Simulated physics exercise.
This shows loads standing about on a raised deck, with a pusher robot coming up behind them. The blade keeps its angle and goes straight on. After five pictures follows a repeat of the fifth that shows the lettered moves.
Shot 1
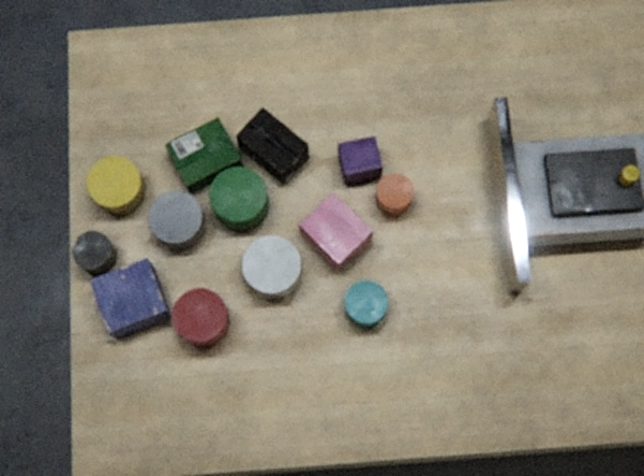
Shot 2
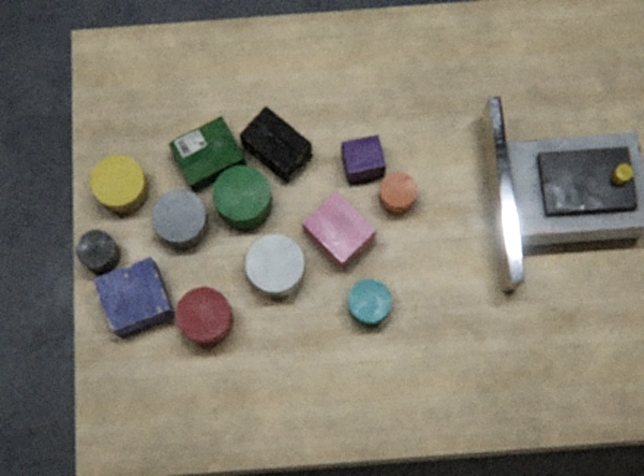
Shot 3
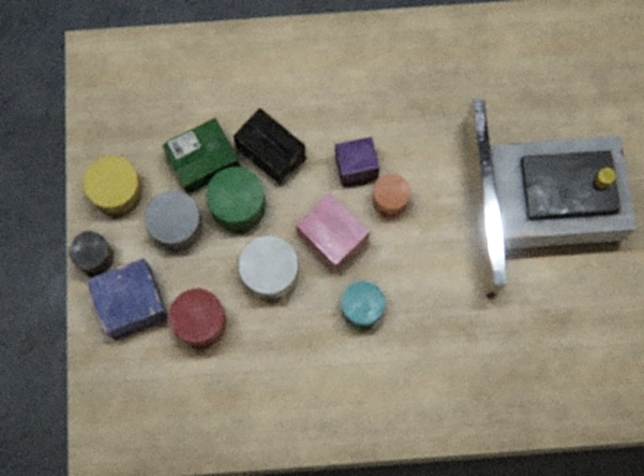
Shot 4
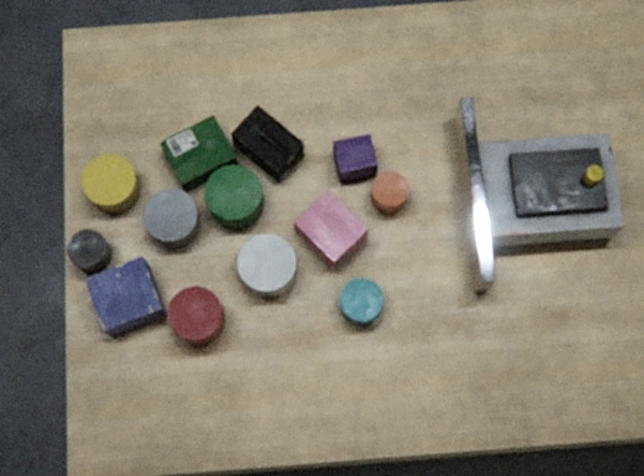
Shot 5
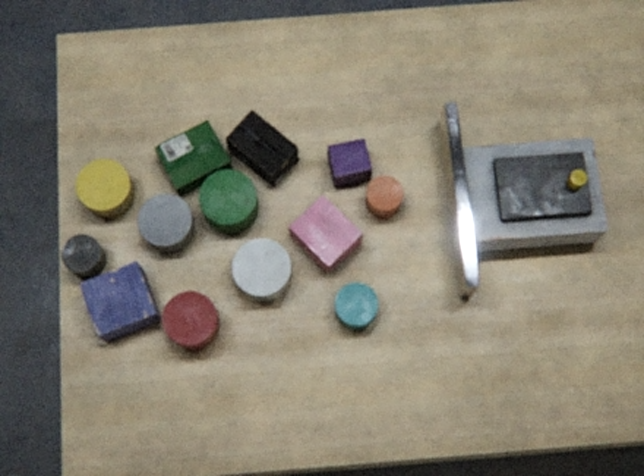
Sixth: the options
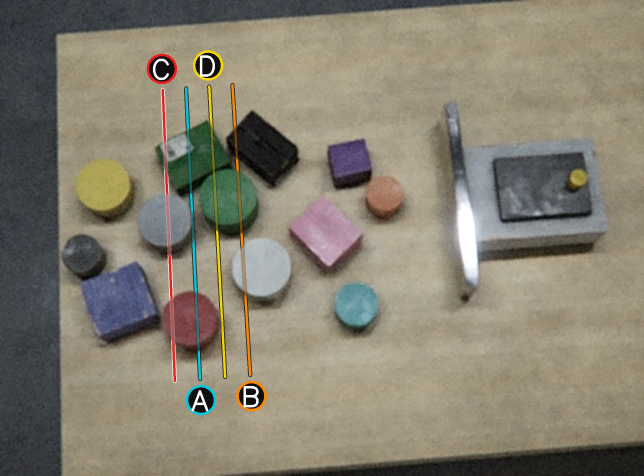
Pusher robot with a wide metal blade creeping left across a wooden surface towards a cluster of unmoving coloured blocks and discs.
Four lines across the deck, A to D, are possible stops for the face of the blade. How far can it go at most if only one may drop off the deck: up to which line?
A is the last line within the limit.
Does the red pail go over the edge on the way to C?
No.
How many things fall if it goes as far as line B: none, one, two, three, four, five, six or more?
In all, none.
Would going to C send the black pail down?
By then, yes.
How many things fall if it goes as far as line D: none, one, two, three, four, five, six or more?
The count is none.
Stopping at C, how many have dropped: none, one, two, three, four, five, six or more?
By then, two.
On the copy, A at (193, 228); B at (241, 224); C at (169, 230); D at (217, 226).
On A. First, robot (439, 194); turquoise pail (345, 309); purple crate (334, 164).
Then, robot (341, 201); yellow pail (93, 192); green box (143, 156).
Finally, robot (266, 207); yellow pail (67, 195); black pail (68, 266); none fallen.
By contrast, B is within the limit but short; C drops two; D is within the limit but short.
